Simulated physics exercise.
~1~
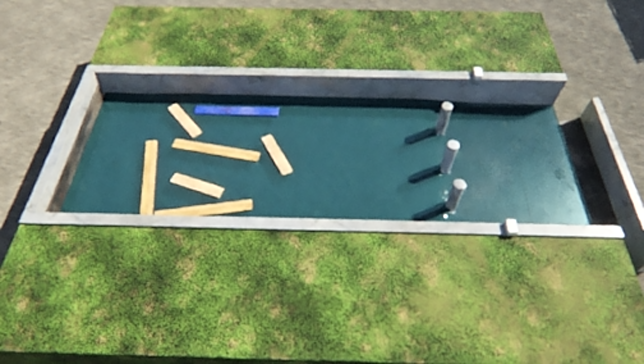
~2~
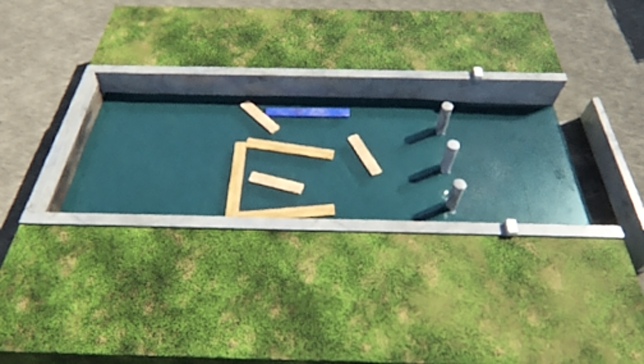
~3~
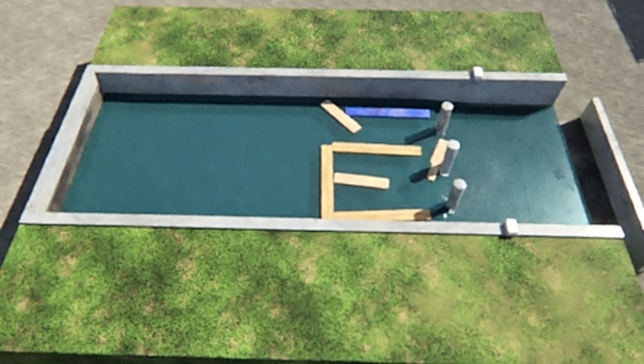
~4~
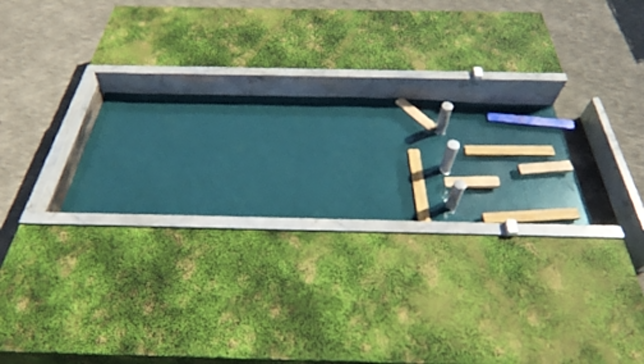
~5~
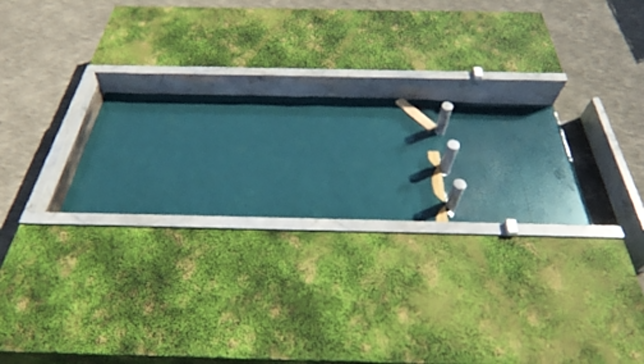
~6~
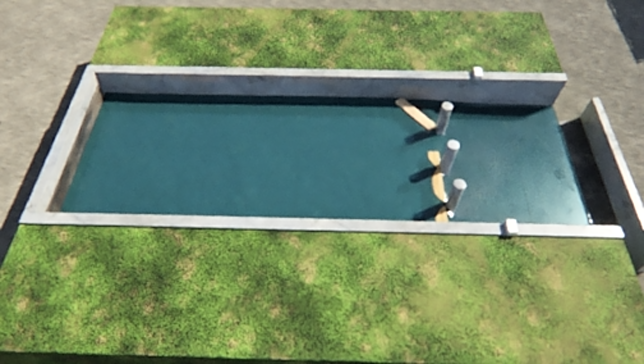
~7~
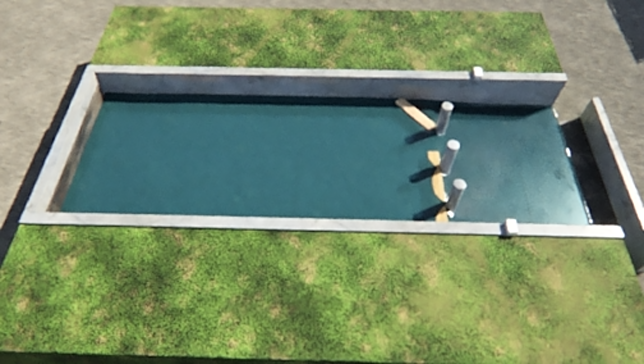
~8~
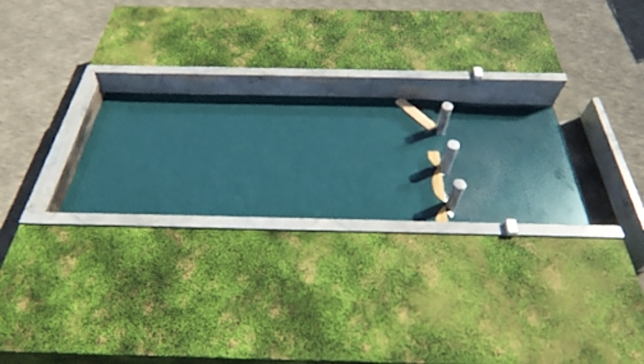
The clip opens on a straight channel of dark water between pale walls and grassy banks, with one blue plank and six wooden pieces floating near the left end. They all drift right together towards three upright posts standing in a row. The blue plank slides past the top post near the far wall, and several wooden pieces pass the posts too, heading for the right end. Soon the blue plank and four wooden pieces have left the channel. Two wooden pieces stay behind, one slanting against the top post and the other resting across the lower two, and both remain there at the end.
